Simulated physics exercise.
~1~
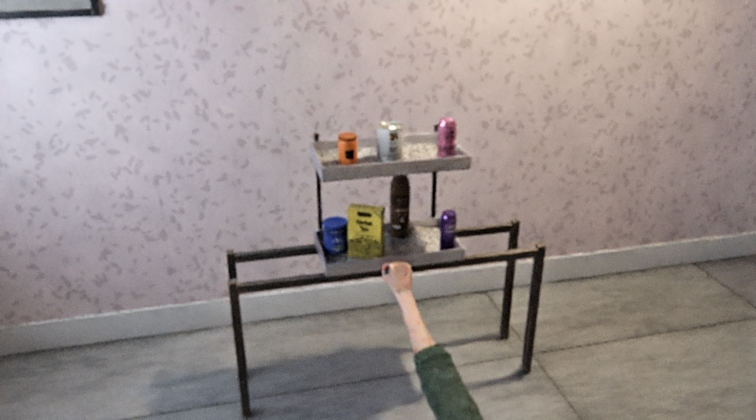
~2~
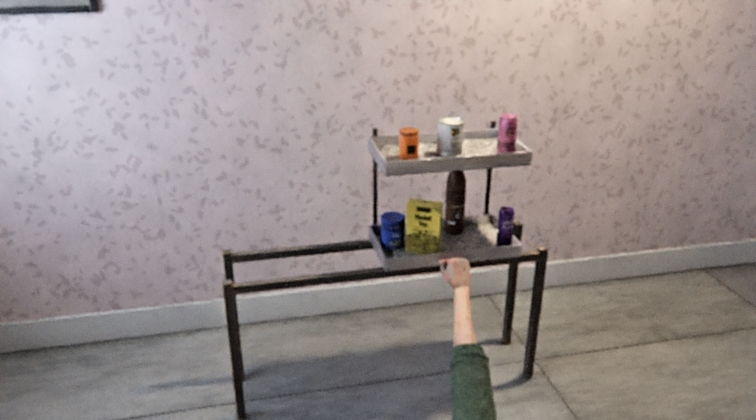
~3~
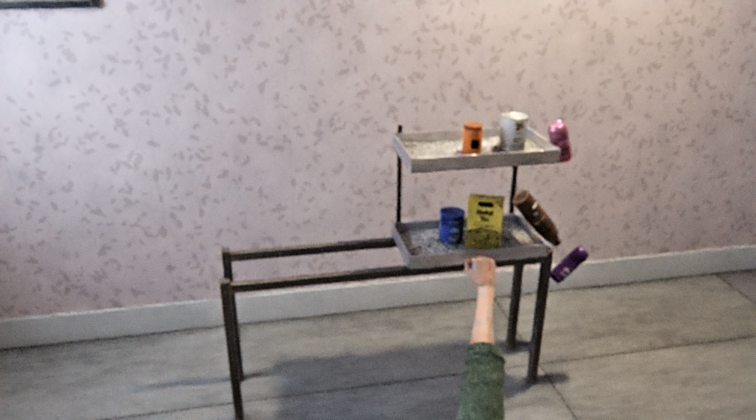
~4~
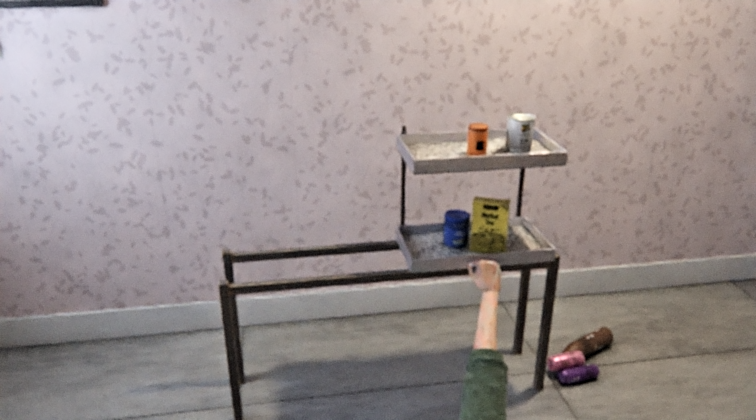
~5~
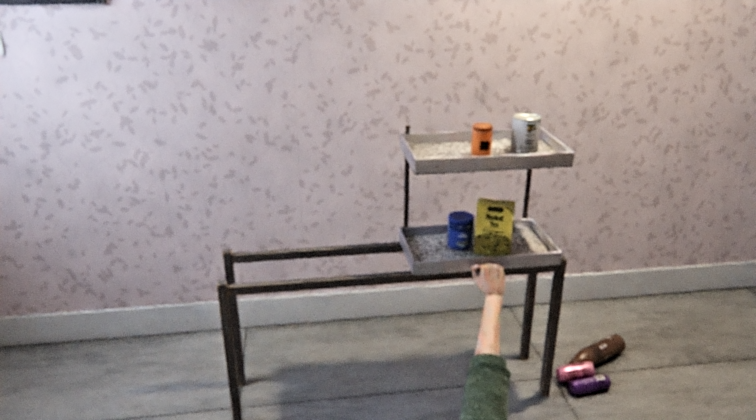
A hand slides a two-tiered shelf right, and three items tumble to the floor.
